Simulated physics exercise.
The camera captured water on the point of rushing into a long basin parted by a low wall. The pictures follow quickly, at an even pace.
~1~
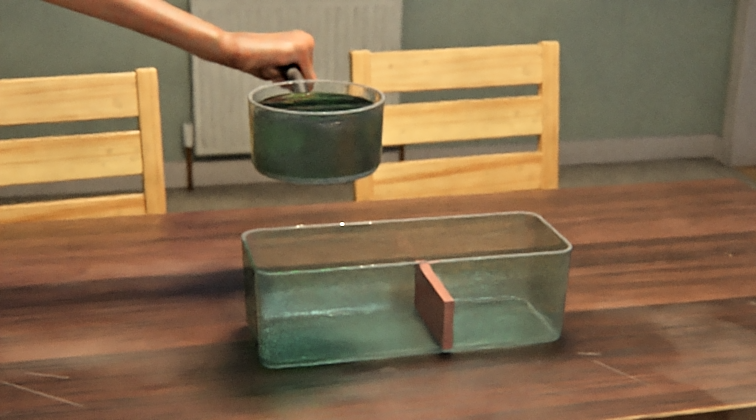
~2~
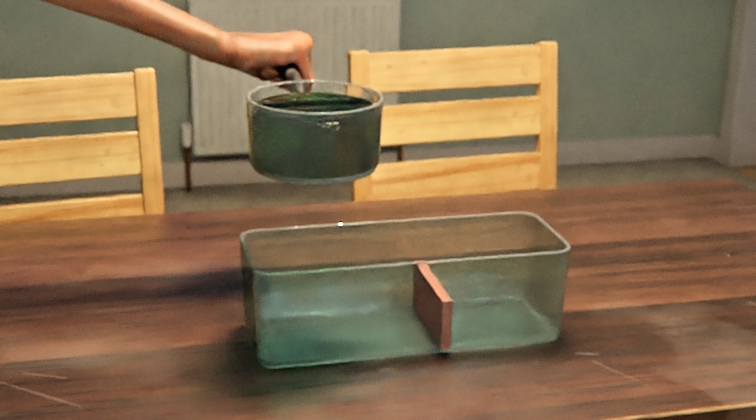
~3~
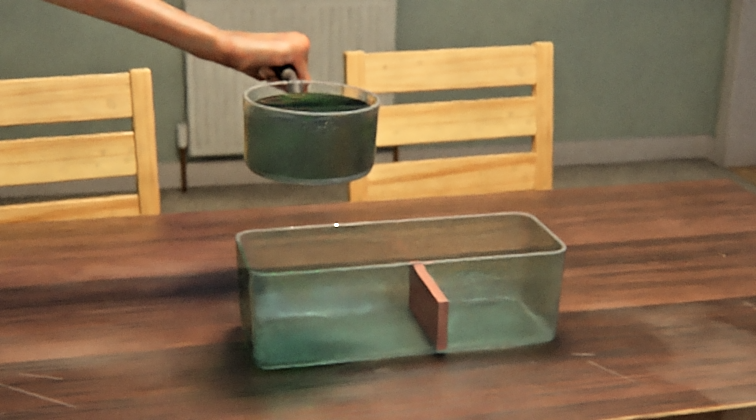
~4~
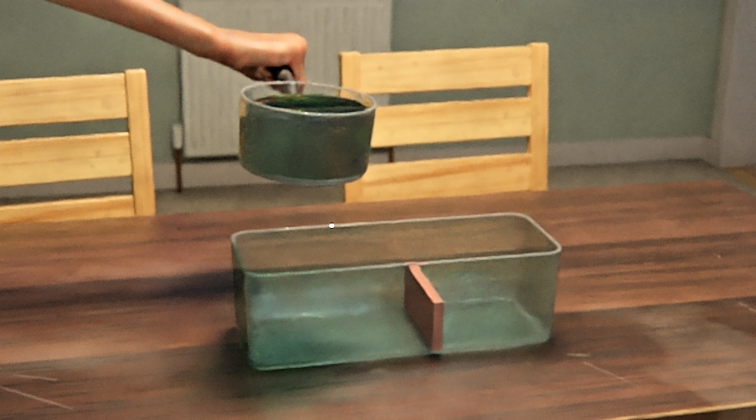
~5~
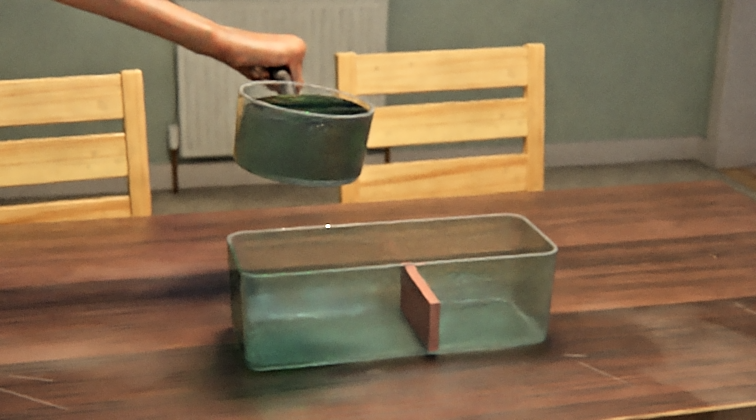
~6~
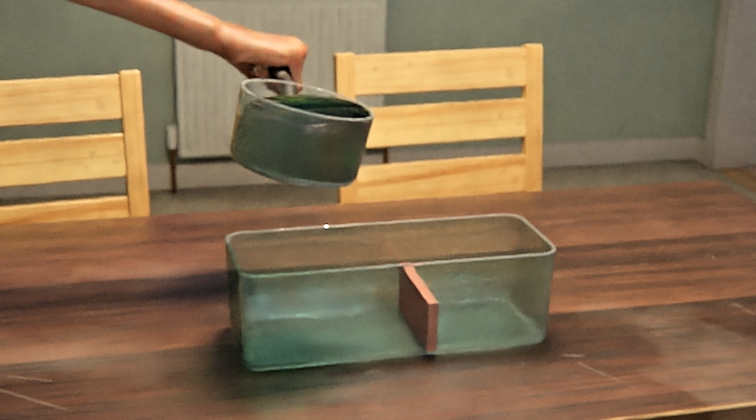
A hand held a glass pot of dark liquid above a long glass basin with a low reddish divider on a wooden table, then slowly tilted the pot slightly to the right.
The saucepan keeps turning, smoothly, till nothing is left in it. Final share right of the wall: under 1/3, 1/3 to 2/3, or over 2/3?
Looks to me like the right side of the wall gets at least a third but no more than two thirds.
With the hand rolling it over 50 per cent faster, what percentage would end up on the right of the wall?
Something like 40 in a hundred.
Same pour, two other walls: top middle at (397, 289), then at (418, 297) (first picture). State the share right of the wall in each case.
Roughly 80 % and then 65 %.
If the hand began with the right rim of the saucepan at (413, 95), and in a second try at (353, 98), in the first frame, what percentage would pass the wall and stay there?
First place gives some 75 %, second place some 10 %.
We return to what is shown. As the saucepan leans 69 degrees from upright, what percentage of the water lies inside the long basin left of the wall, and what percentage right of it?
About 5 per cent on the left and 20 on the right.
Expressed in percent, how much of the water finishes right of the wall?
Close to 50 percent.
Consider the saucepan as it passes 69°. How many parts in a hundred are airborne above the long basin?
Airborne share: Approx. 30 %.
A moment on, the saucepan is tipped part way and 48 per cent is still to pour, 6 is left of the wall and 18 right of it.
Next, the saucepan is tipped right over and 5 per cent is still to pour, 37 is left of the wall and 51 right of it.
Then the saucepan is tipped right over and 0 per cent is still to pour, 48 is left of the wall and 52 right of it.
Later the saucepan is tipped right over and 0 per cent is still to pour, 48 is left of the wall and 52 right of it.
Finally, 48 per cent lies left of the wall, 52 right of it and 1 outside.
